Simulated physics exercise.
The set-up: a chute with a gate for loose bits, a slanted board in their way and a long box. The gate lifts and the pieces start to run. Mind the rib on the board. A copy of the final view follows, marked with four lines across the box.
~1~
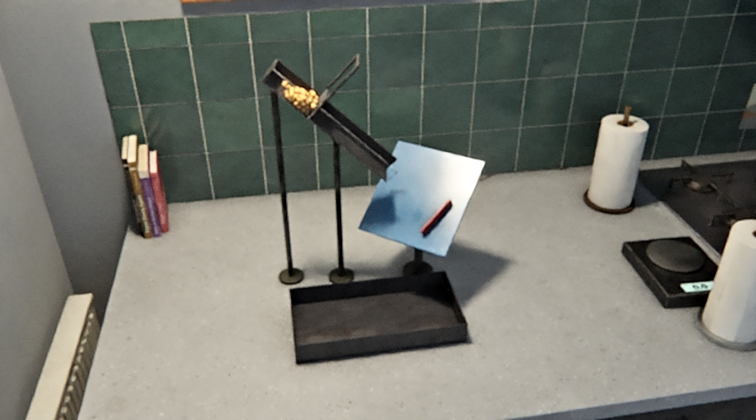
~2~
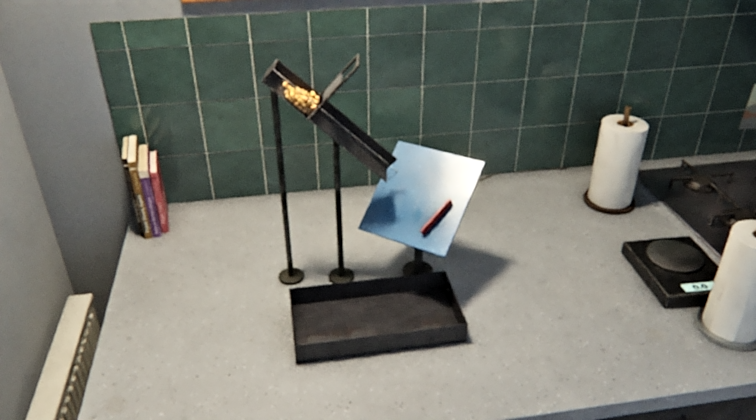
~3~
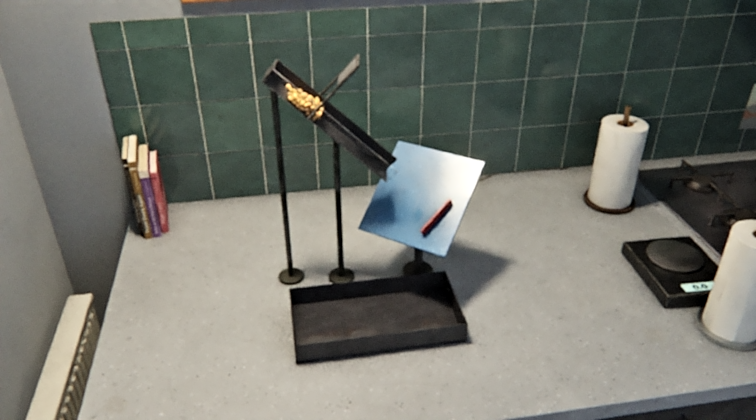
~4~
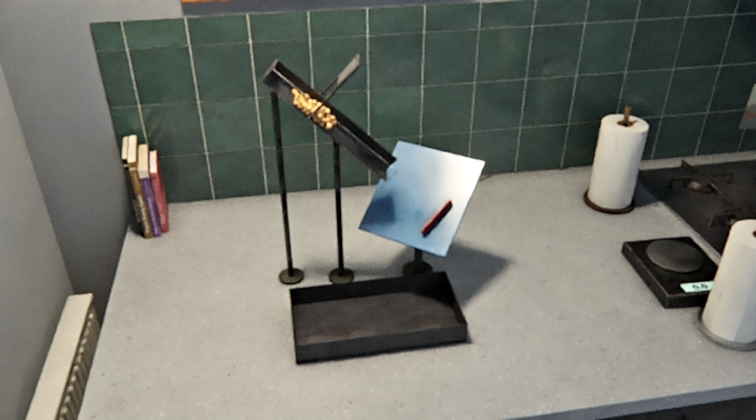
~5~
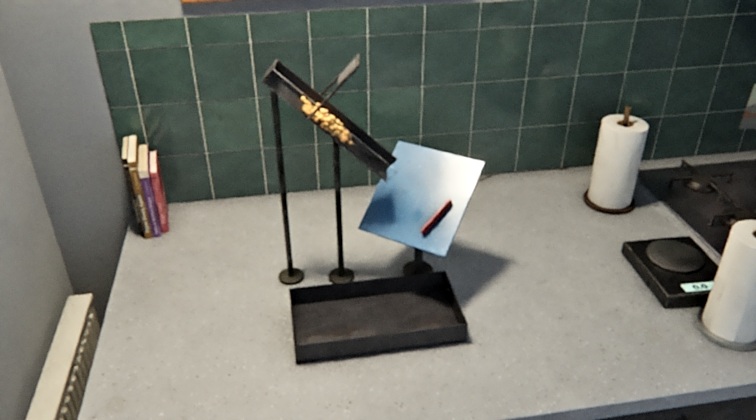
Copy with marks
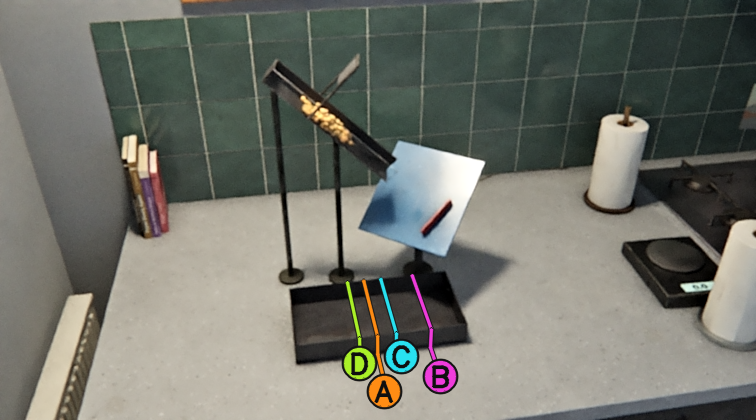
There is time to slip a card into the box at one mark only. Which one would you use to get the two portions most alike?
Best: C.
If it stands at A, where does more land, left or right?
More lands on the right.
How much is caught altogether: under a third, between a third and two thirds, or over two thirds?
About that: Over two thirds.
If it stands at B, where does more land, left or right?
The left side.
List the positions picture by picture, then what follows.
Load behind the gate near (304, 99), dried chickpeas; lip of the chute near (387, 176), sloping fairly steeply, in the first picture.
Middle of the board near (420, 196), tilted fairly steeply; middle of its low edge near (400, 242); of its high edge near (440, 151), in the second picture.
Front corners of the box near (295, 345) and (467, 324), empty; front of the load near (320, 109), in the third picture.
Middle of the load near (315, 110); its front near (330, 125), close to a quarter of the way to the lip; rib from (450, 199) to (421, 231), in the fourth picture.
Middle of the load near (329, 120); its front near (351, 143), close to half of the way to the lip, in the fifth picture.
On the marked copy, line A crosses the front rim at (377, 335); line B crosses the front rim at (431, 328); line C crosses the front rim at (396, 333); line D crosses the front rim at (359, 337).
With A, of what is caught, a small share on the left of the divider, all but a few on the right.
With B, of what is caught, all but a few on the left of the divider, only a few on the right.
With C, of what is caught, close to a third on the left of the divider, close to two thirds on the right.
With D, of what is caught, a small share on the left of the divider, the bulk on the right.
